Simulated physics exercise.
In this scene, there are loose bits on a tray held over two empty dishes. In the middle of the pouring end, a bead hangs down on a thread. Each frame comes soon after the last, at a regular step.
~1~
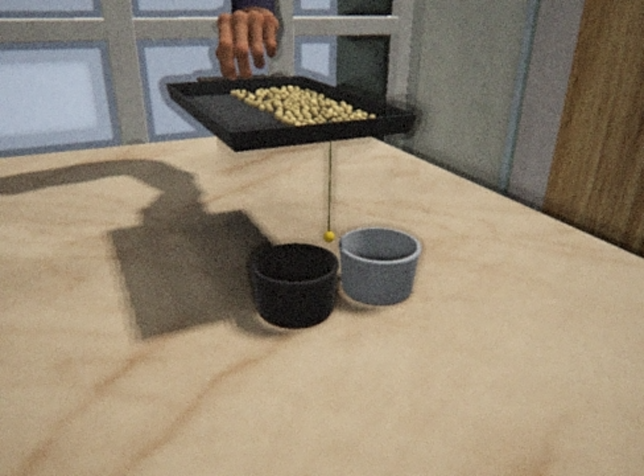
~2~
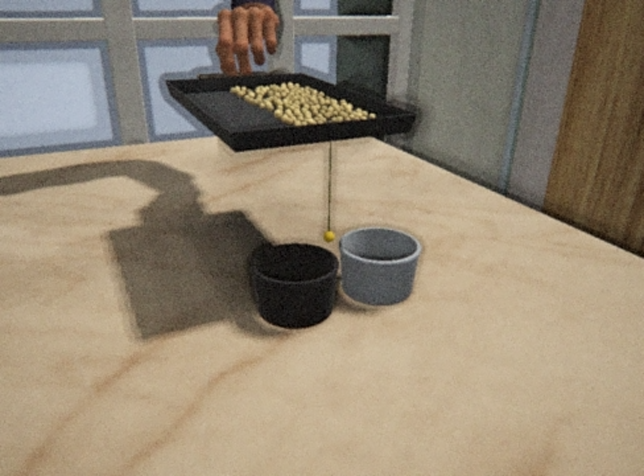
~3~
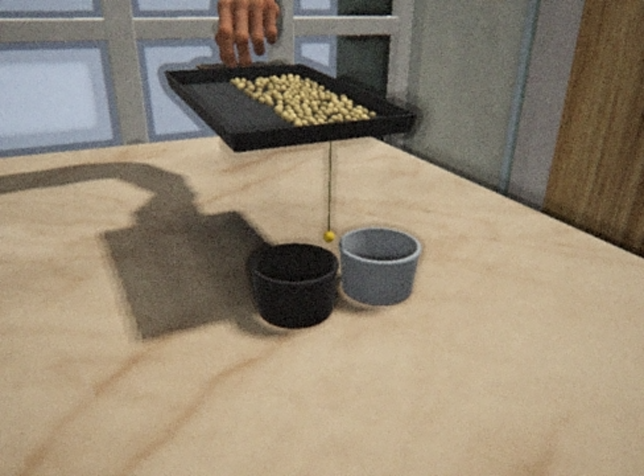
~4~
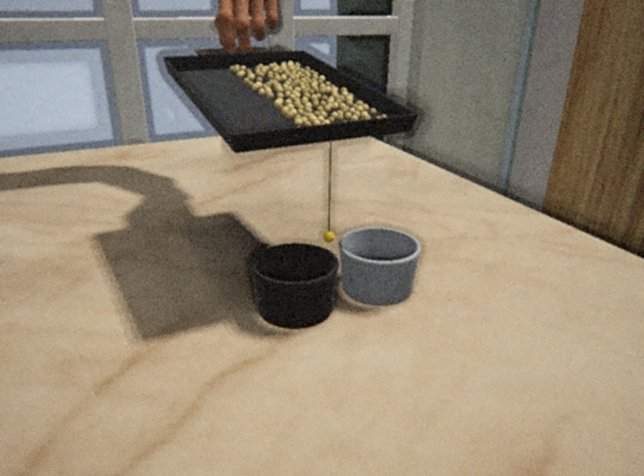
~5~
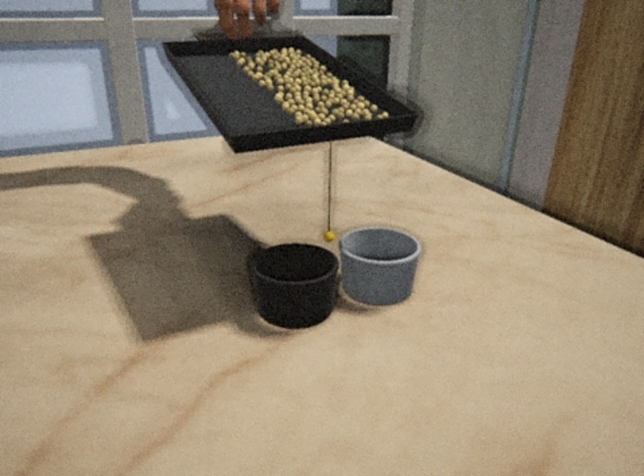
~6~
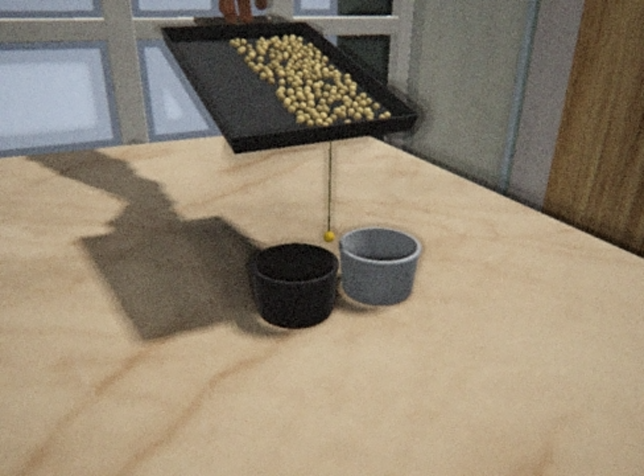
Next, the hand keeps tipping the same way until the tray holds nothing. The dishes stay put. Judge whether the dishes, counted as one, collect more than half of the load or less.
Counted as one, they collect less than half.
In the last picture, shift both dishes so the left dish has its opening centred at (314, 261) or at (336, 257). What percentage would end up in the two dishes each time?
First some 20, then 20 per cent.
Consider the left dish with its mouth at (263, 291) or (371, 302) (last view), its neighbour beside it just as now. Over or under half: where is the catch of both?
At place one the bulk; at place two the minor share.
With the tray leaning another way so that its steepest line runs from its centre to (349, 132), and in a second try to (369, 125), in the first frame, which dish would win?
Note: Place 1, the dish at the right; place 2, the dish at the right.
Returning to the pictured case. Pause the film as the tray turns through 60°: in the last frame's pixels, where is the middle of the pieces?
The load is centred about (335, 124).
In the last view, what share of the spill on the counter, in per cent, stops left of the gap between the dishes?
It amounts to some 30 percent.
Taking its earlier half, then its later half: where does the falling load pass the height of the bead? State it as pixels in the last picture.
Earlier half at (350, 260), later half at (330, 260).
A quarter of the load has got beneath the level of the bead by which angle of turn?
Roughly 100 degrees of turn.
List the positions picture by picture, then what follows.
In the first picture, corners of the pouring end (234, 131) and (411, 113), level; middle of the load (297, 106), soya beans; left dish (313, 301); right dish (400, 279); bead on its thread (329, 237).
In the second picture, corners of the pouring end (234, 131) and (411, 113), level; middle of the load (297, 104).
In the third picture, corners of the pouring end (234, 131) and (412, 113), tipped barely, level across its low end; middle of the load (297, 99).
In the fourth picture, corners of the pouring end (235, 132) and (412, 113), tipped a little, level across its low end; middle of the load (297, 90).
In the fifth picture, corners of the pouring end (235, 134) and (413, 113), tipped a little, level across its low end; middle of the load (298, 82).
In the sixth picture, corners of the pouring end (235, 135) and (414, 113), tipped clearly, level across its low end; middle of the load (299, 75); left dish (313, 301); right dish (400, 279).
Just after the last frame, tray tipped steeply; almost all on the tray; about a tenth outside both; just a few in the air.
A moment on, tray tipped right over; roughly a third on the tray; just a few in the left dish; just a few in the right dish; about a tenth outside both; roughly half in the air.
Further on, tray tipped past a quarter turn; about a tenth in the left dish; just a few in the right dish; the larger part outside both.
When it is over, tray tipped past a quarter turn; about a tenth in the left dish; just a few in the right dish; the larger part outside both.
